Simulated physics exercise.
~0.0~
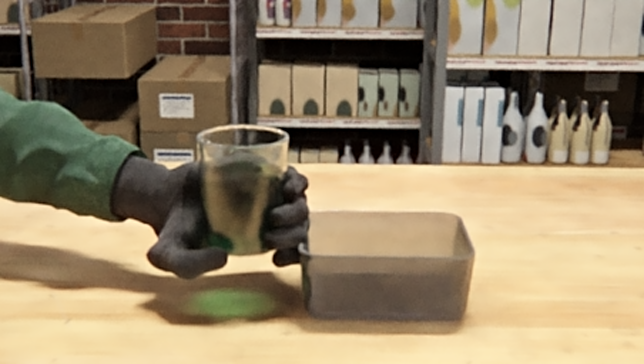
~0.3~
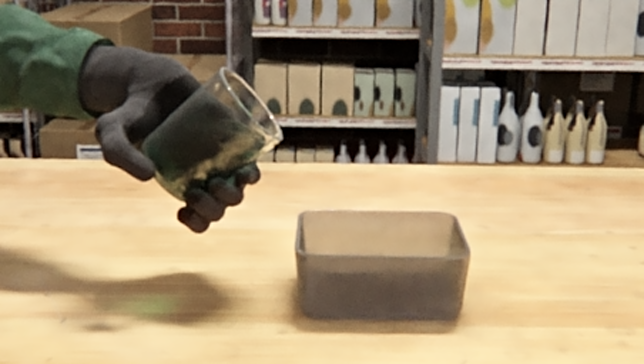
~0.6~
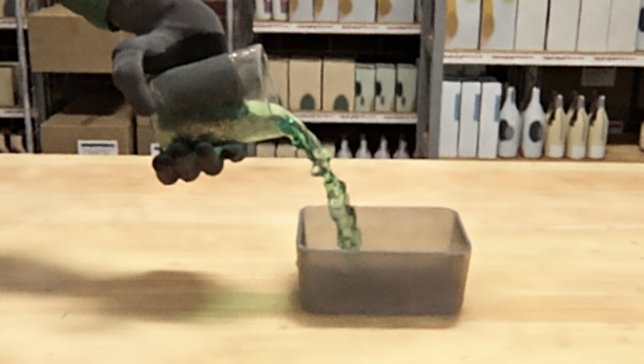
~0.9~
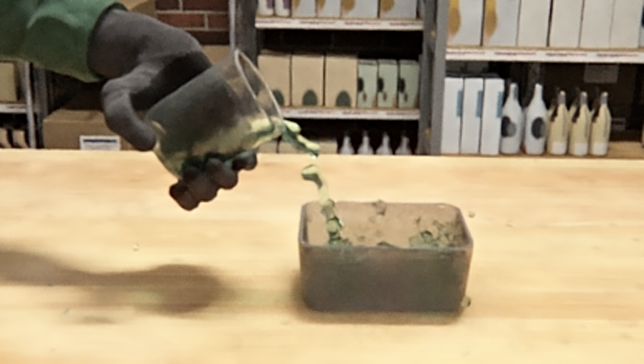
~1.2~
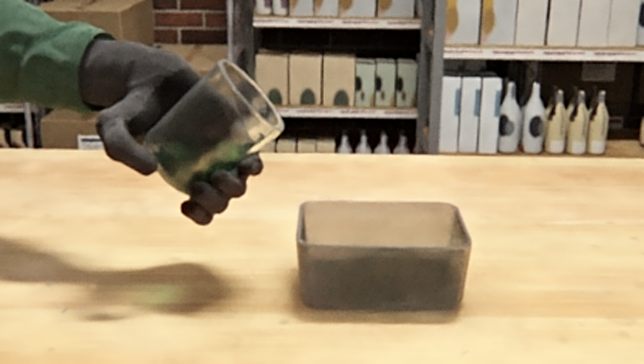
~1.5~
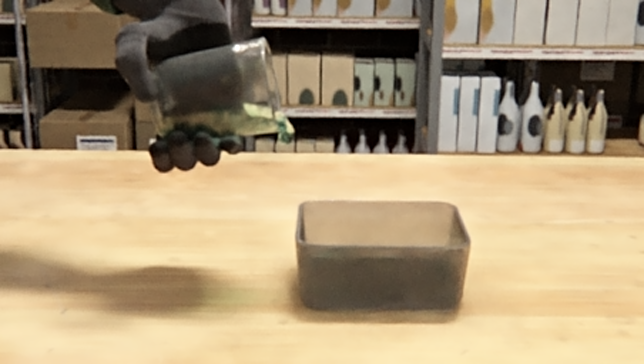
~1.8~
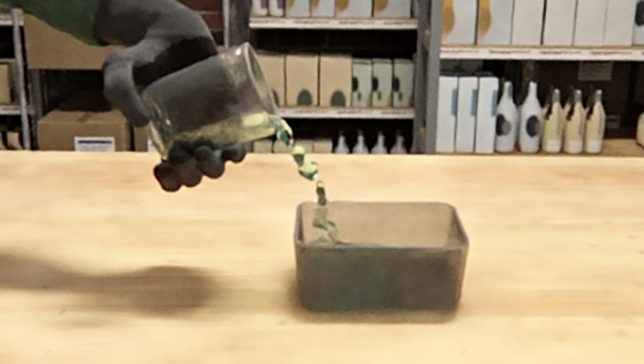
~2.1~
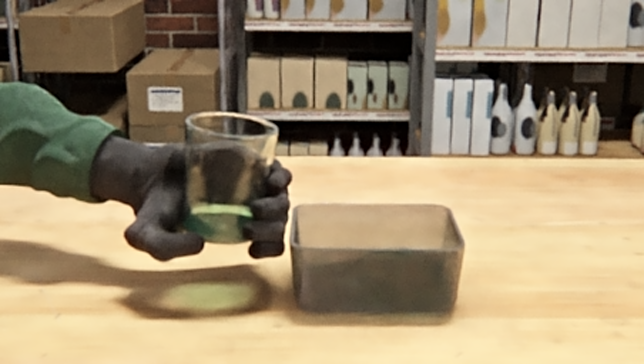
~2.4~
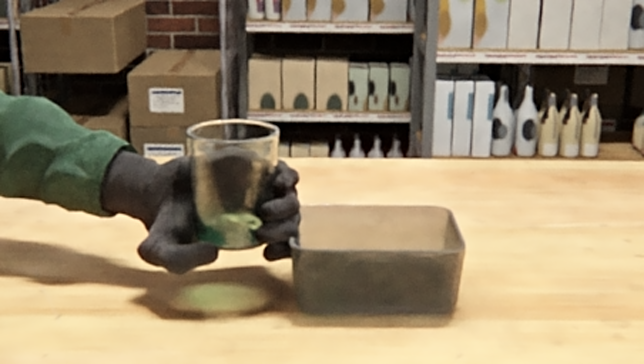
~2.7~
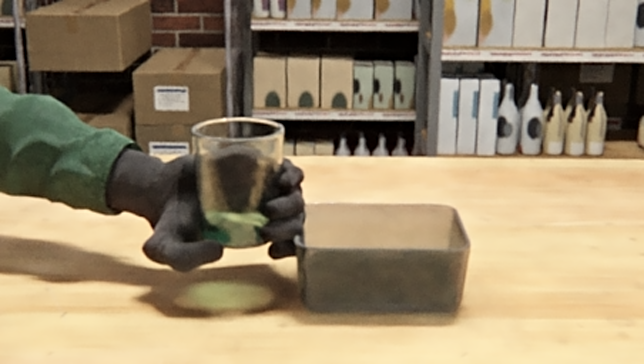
A gloved hand tipped a drinking glass and poured greenish liquid into an oblong tub on a counter, eased back, then tipped it again for a second pour. Finally it lowered the glass upright beside the tub, still holding it with a little liquid left.
